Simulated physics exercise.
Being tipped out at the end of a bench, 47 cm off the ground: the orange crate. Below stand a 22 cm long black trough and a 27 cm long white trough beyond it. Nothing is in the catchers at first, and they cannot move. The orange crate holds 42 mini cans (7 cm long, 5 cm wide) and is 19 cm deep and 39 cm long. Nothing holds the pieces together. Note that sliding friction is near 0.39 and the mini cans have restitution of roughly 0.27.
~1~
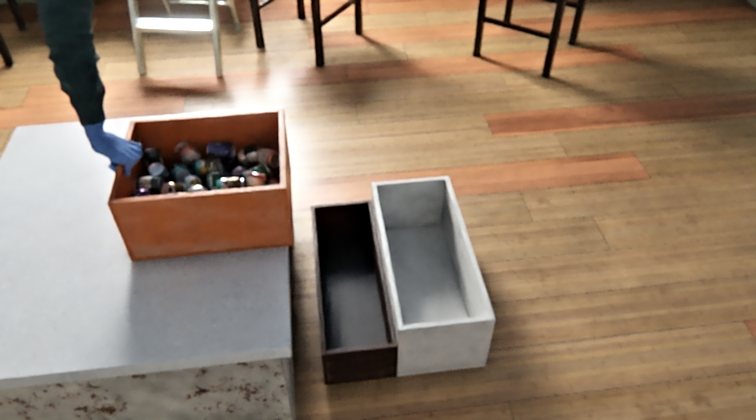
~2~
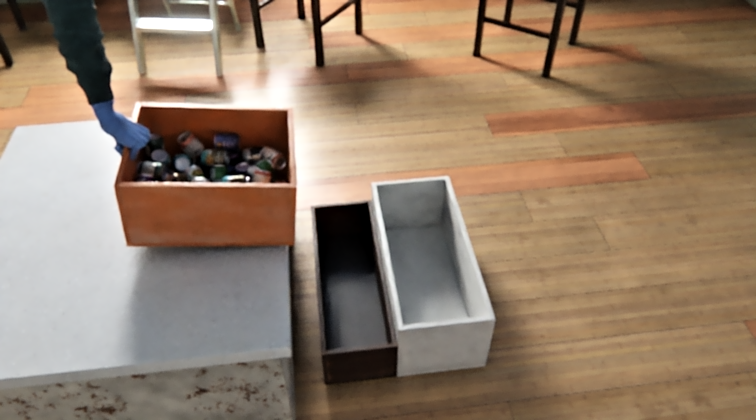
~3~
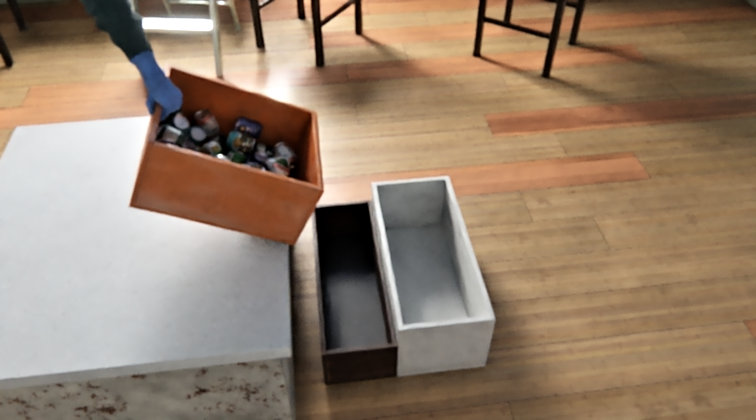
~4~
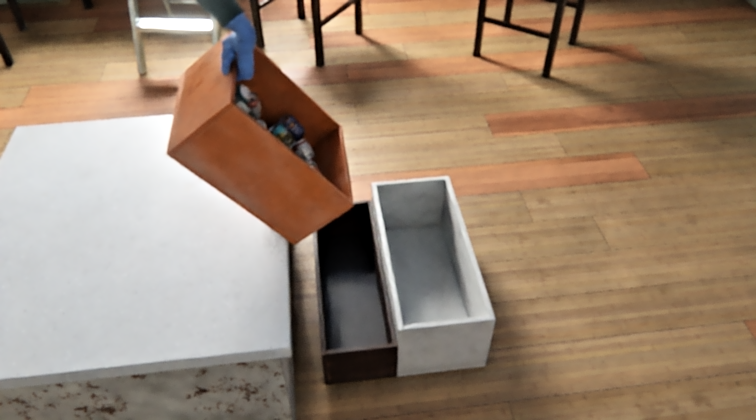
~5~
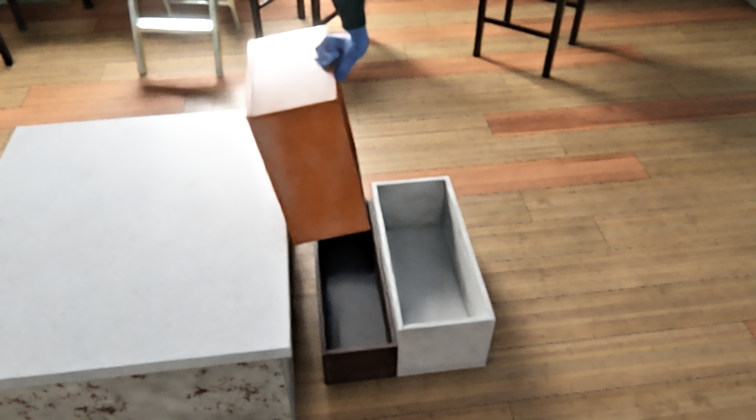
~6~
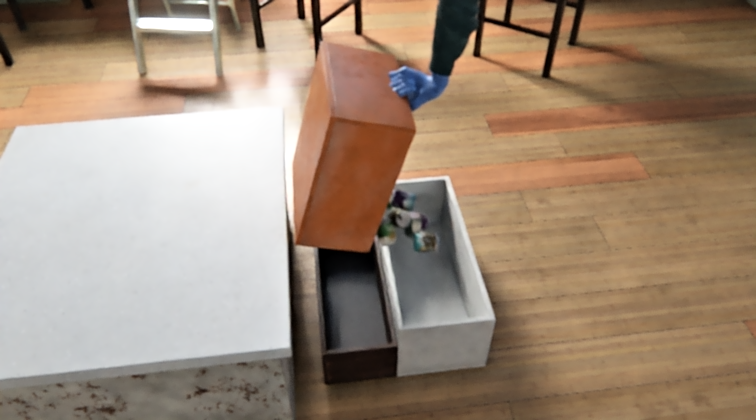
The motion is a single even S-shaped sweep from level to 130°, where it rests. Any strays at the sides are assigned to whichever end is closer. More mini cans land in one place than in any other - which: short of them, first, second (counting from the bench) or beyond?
My answer: Second.
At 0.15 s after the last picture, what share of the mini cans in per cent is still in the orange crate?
About 60 %, still inside.
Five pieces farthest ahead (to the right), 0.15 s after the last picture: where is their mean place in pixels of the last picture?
The leading five average out near (445, 270).
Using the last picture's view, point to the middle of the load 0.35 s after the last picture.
Roughly at pixel (411, 250).
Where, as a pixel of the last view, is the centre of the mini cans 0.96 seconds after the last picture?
Somewhere near (417, 288) in pixels.
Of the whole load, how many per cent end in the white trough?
85 %.
Then, 0.15 s after the last picture, tilt 119°; 25 still in the orange crate, 7 in the white trough and 10 in the air.
Then, 0.35 s after the last picture, tilt 129°; 5 still in the orange crate, 1 in the black trough, 26 in the white trough and 10 in the air.
Then, 0.61 s after the last picture, tilt 130°; 3 in the black trough, 34 in the white trough and 5 in the air.
Outcome (0.96 s after the last picture), 7 in the black trough and 35 in the white trough.
